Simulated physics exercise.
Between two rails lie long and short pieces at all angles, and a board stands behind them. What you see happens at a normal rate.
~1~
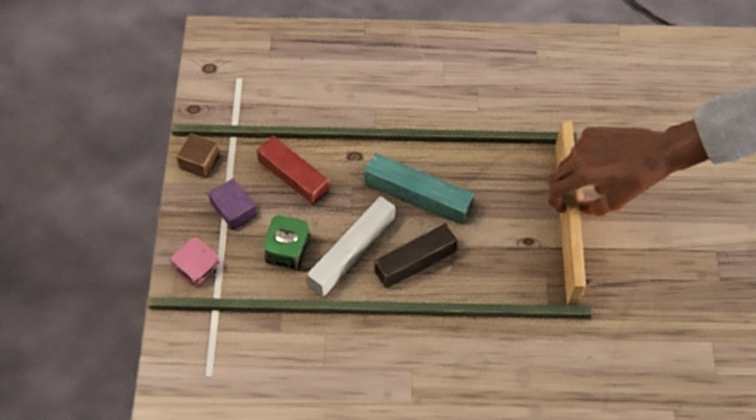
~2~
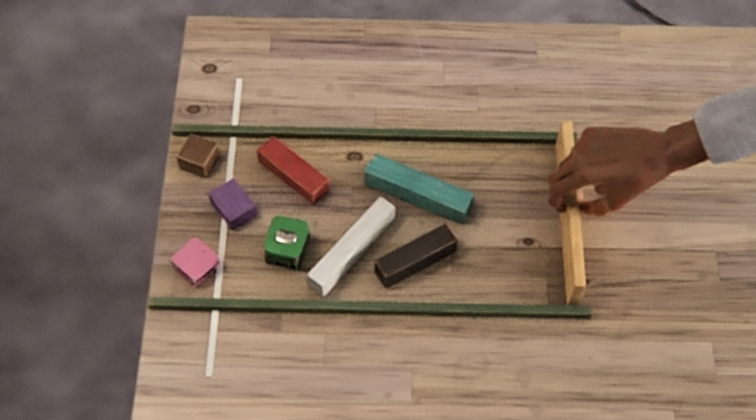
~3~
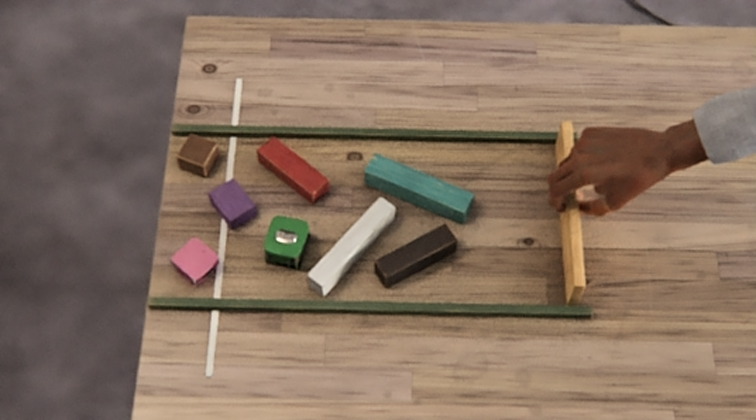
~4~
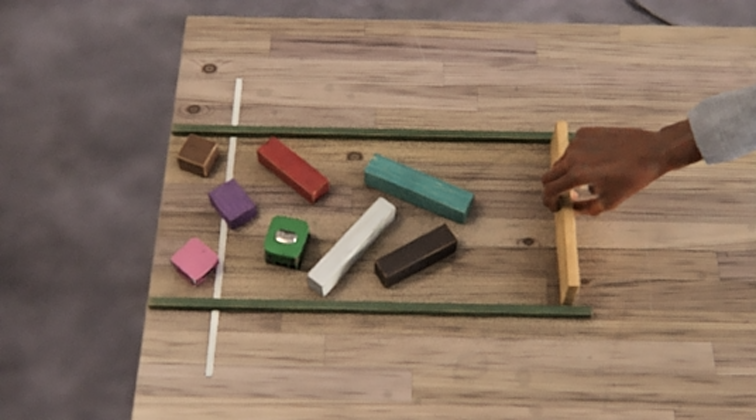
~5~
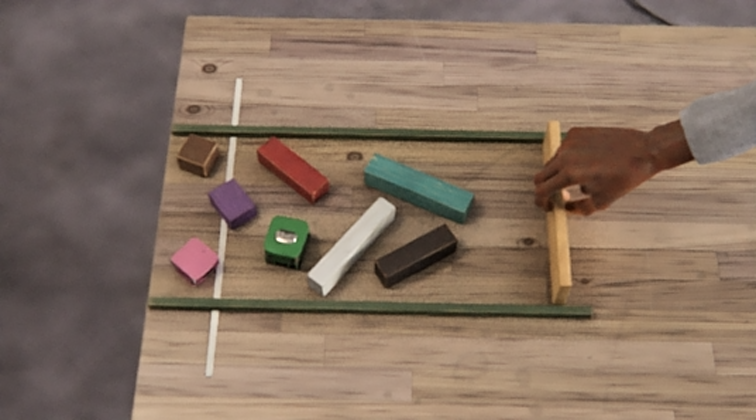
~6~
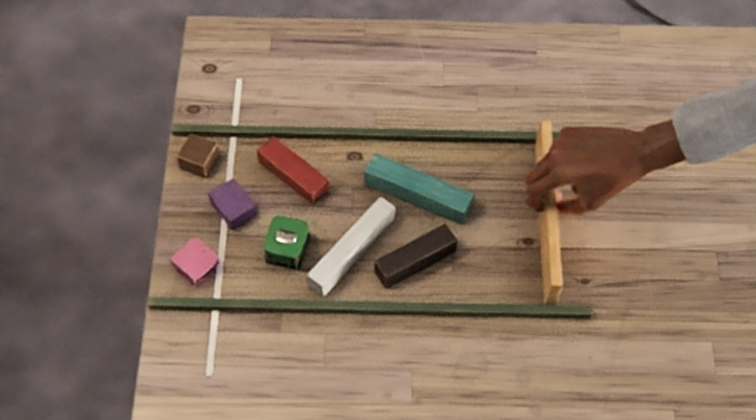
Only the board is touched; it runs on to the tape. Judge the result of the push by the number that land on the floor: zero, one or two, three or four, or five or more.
Seems three or four of them come crashing down.
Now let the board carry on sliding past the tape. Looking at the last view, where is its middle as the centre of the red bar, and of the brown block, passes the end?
Its middle is about (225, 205) and about (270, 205).
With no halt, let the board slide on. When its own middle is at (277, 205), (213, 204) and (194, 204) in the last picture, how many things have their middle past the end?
Result per place: 0; 5; 7.
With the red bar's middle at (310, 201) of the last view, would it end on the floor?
Result: It does not come off.
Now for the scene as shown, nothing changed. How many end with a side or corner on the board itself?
So the total is 2.
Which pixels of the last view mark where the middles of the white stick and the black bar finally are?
Listed as asked: First (172, 245), and then (189, 258).
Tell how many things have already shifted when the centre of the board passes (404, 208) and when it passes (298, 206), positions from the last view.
Counting first: 3, next 7.
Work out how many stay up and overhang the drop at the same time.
4 overhanging.
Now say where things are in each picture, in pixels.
The first frame shows brown block (198, 156); pink case (196, 263); purple block (233, 204); board (570, 212); tape (225, 216).
The second frame shows pink case (196, 263); green case (287, 242).
The third frame shows purple block (233, 204); turquoise bar (418, 189).
The fourth frame shows brown block (198, 156); board (564, 211).
The fifth frame shows pink case (196, 263); white stick (352, 246).
The sixth frame shows brown block (198, 156); pink case (196, 263); purple block (233, 204); board (548, 211); tape (225, 216).
A little later, none off yet; brown block at rest near (198, 156); pink case at rest near (196, 263); purple block at rest near (233, 204).
When it is over, the number that fall off is three or four; down, purple block, pink case and brown block.
